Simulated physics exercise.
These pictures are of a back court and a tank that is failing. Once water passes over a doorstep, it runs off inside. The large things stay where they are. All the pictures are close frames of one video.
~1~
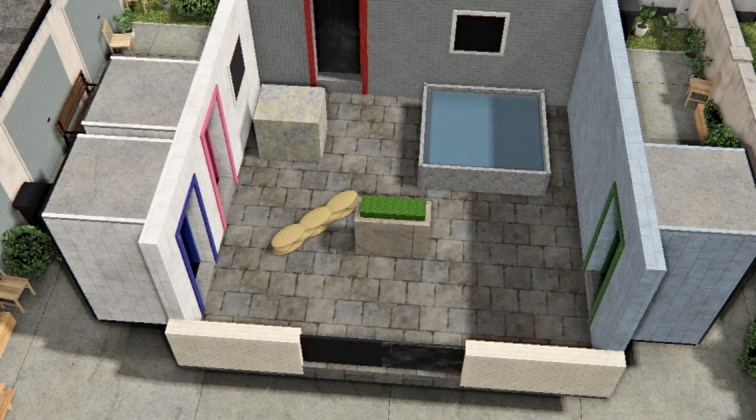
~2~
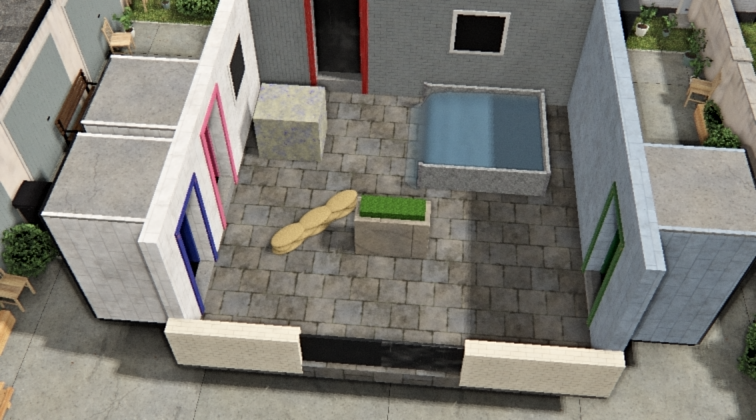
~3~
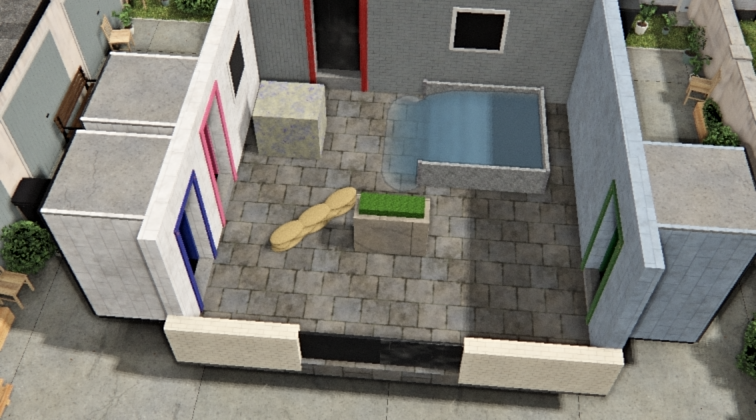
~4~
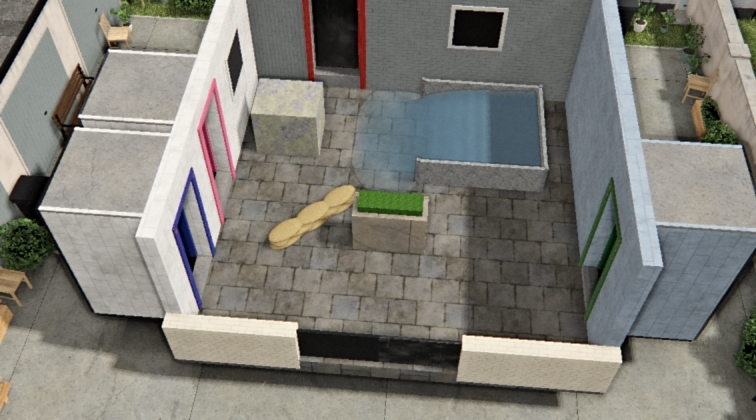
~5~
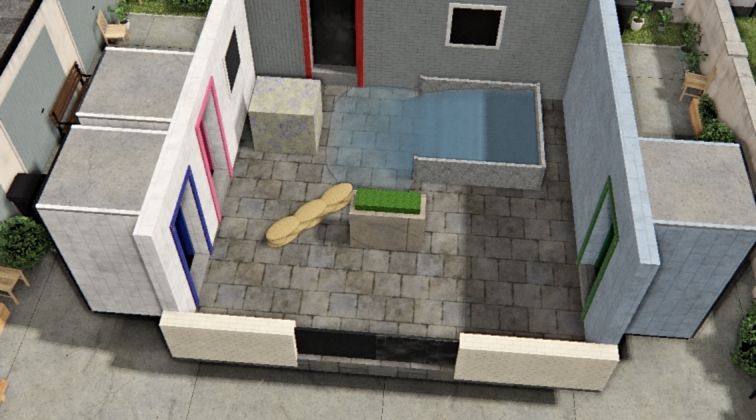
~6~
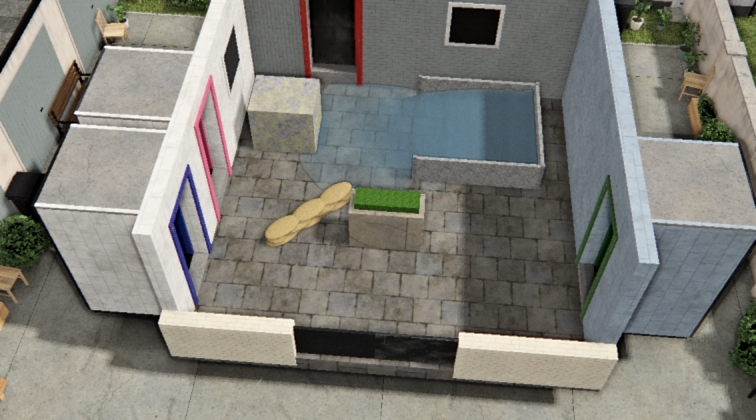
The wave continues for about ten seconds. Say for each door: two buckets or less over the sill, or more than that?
Pink door - two or less, green door - two or less, red door - two or less, blue door - more.
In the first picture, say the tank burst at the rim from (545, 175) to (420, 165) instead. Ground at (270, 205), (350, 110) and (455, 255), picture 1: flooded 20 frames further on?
Result, in sequence: Spared by the spill, spared by the spill, sodden.
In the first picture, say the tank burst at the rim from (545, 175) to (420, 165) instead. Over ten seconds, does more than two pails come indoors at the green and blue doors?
As I see it, the green one breaks the limit and the blue one breaks the limit.
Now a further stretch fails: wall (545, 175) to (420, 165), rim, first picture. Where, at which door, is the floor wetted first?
It's the green door.
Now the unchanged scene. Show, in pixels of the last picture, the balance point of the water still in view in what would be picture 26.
At about (342, 153).
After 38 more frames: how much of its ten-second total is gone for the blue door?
Some 75 per cent.
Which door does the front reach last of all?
That would be the green door.
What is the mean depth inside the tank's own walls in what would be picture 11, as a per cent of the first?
Estimate: Some 58 %.
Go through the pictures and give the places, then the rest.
The open tank at (484, 130) is whole and still, in the first frame.
The front is at (419, 106), out from the gap at (424, 139), in the second frame.
Water pours out at (423, 138) and has run to (407, 99), in the third frame.
Water pours out at (421, 136) and has run to (381, 91), in the fourth frame.
Water pours out at (419, 134) and has run to (358, 87), in the fifth frame.
The front is at a hidden place, out from the gap at (418, 133), in the sixth frame.
A moment on, water covers 30 % of the floor; the pink door not reached, the green door not reached, the red door wet at the sill, nothing in, the blue door not reached.
Next, water covers 35 % of the floor; the pink door wet at the sill, nothing in, the green door not reached, the red door wet at the sill, nothing in, the blue door wet at the sill, nothing in.
Then, water covers 45 % of the floor; the pink door wet at the sill, nothing in, the green door not reached, the red door wet at the sill, nothing in, the blue door under two buckets in.
Later, water covers 75 % of the floor; the pink door wet at the sill, nothing in, the green door not reached, the red door wet at the sill, nothing in, the blue door over two buckets in.
In the end, water covers 95 % of the floor; the pink door wet at the sill, nothing in, the green door under two buckets in, the red door wet at the sill, nothing in, the blue door over two buckets in.
